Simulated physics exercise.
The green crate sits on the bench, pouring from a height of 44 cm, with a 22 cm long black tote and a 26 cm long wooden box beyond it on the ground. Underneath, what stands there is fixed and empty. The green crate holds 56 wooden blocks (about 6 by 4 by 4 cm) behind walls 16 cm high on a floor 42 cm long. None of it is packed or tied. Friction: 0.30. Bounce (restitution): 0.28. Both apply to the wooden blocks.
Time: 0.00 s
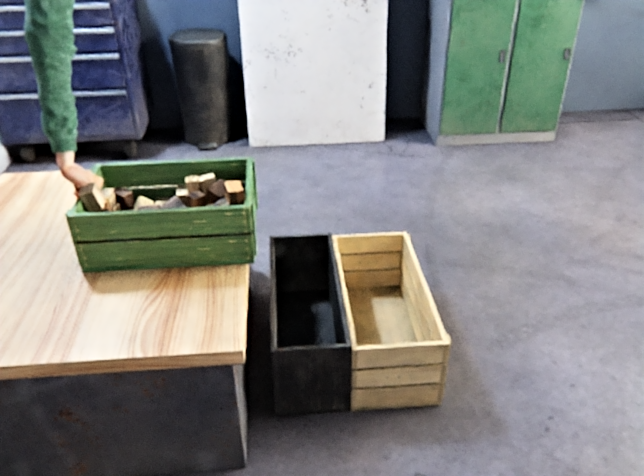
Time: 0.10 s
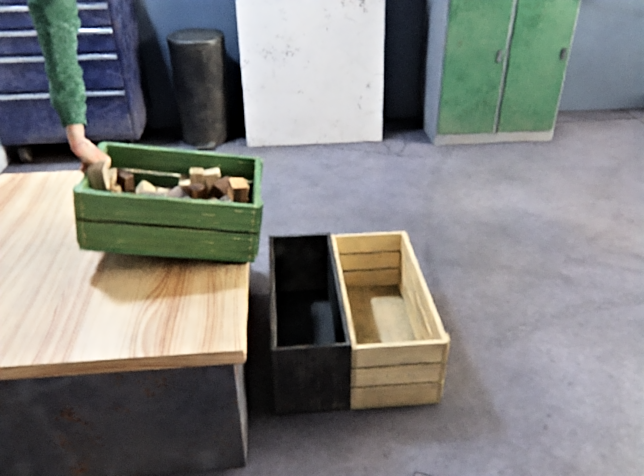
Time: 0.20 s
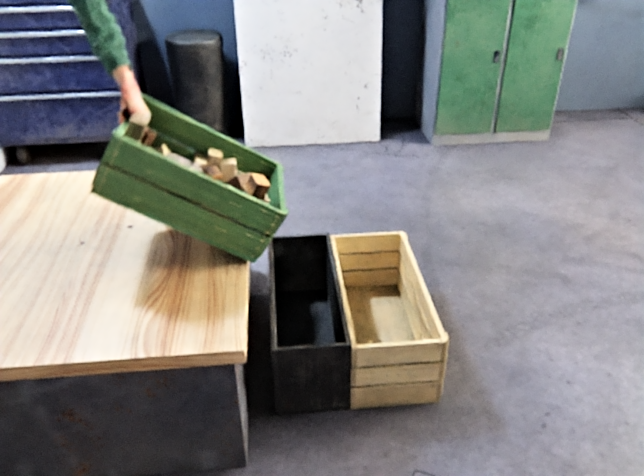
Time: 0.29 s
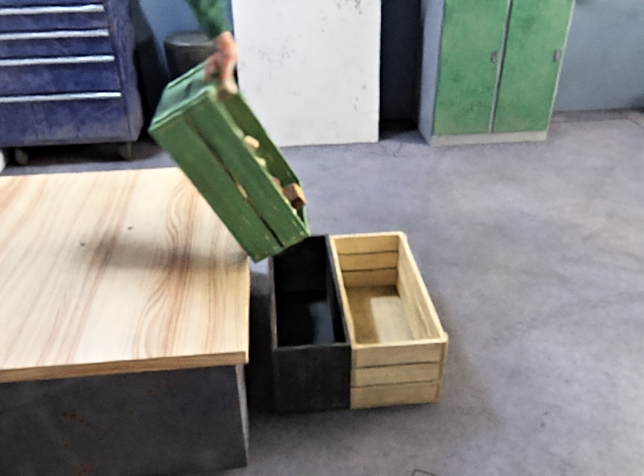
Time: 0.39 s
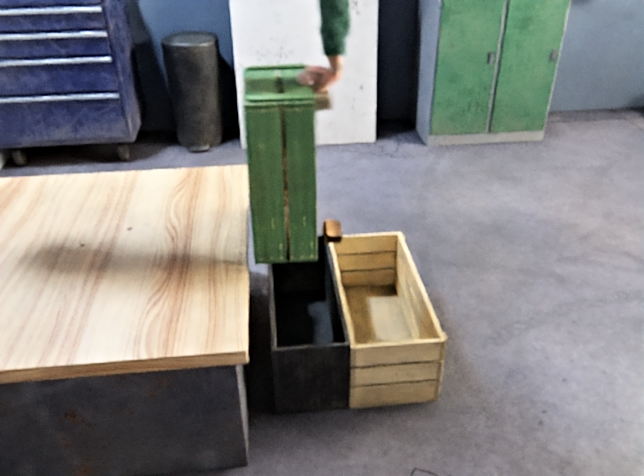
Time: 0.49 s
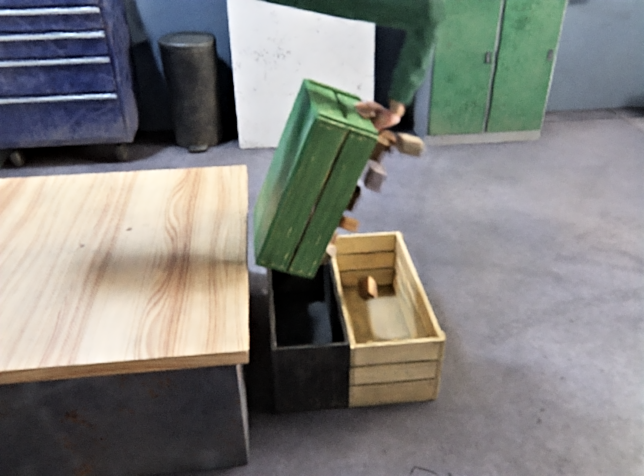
A green crate of wooden blocks, gripped by a green-sleeved hand, tilts up from a wood-topped bench at left in a workshop, seen from slightly above. Beyond the bench, a black tote and a pale wooden box stand side by side on the grey floor, before blue drawers and green lockers. The crate swings upright, then tips past vertical as blocks tumble out rightward, while the camera shifts slightly.
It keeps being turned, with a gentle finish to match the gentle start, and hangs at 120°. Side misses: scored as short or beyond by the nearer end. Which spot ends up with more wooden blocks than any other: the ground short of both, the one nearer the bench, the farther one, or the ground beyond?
Second.
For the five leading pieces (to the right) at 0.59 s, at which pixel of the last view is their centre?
Centre: Approx. (455, 212) px.
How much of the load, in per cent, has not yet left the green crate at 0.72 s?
Roughly 5 percent.
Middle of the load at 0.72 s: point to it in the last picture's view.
I'd put the middle close to (401, 299) in the last view.
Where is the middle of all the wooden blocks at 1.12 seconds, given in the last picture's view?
Look around pixel (394, 328).
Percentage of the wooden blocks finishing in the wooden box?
Roughly 60 percent.
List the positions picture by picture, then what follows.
In the first picture (each is followed by its nearest rim corner in this view; the camera moves round a little), green crate, (73, 215); black tote, (276, 349); 0° from level; none out.
Green crate, (81, 191); 9° from level, in the second picture.
Green crate, (122, 137); 32° from level, in the third picture.
Green crate, (214, 97); 61° from level, in the fourth picture.
Green crate, (316, 107); 90° from level; 1 out, the lowest block at (332, 232), in the fifth picture.
Green crate, (376, 142); black tote, (276, 349); 112° from level; 11 out, the lowest block at (367, 289), in the sixth picture.
After 0.59 s, tilt 120°; 12 still in the green crate, 2 in the wooden box and 42 in the air.
After 0.72 s, tilt 120°; 3 still in the green crate, 1 in the black tote, 22 in the wooden box, 3 on the ground beyond the wooden box and 27 in the air.
After 0.89 s, tilt 120°; 2 in the black tote, 30 in the wooden box, 18 on the ground beyond the wooden box and 6 in the air.
Outcome (at 1.12 s), 2 in the black tote, 34 in the wooden box and 20 on the ground beyond the wooden box.
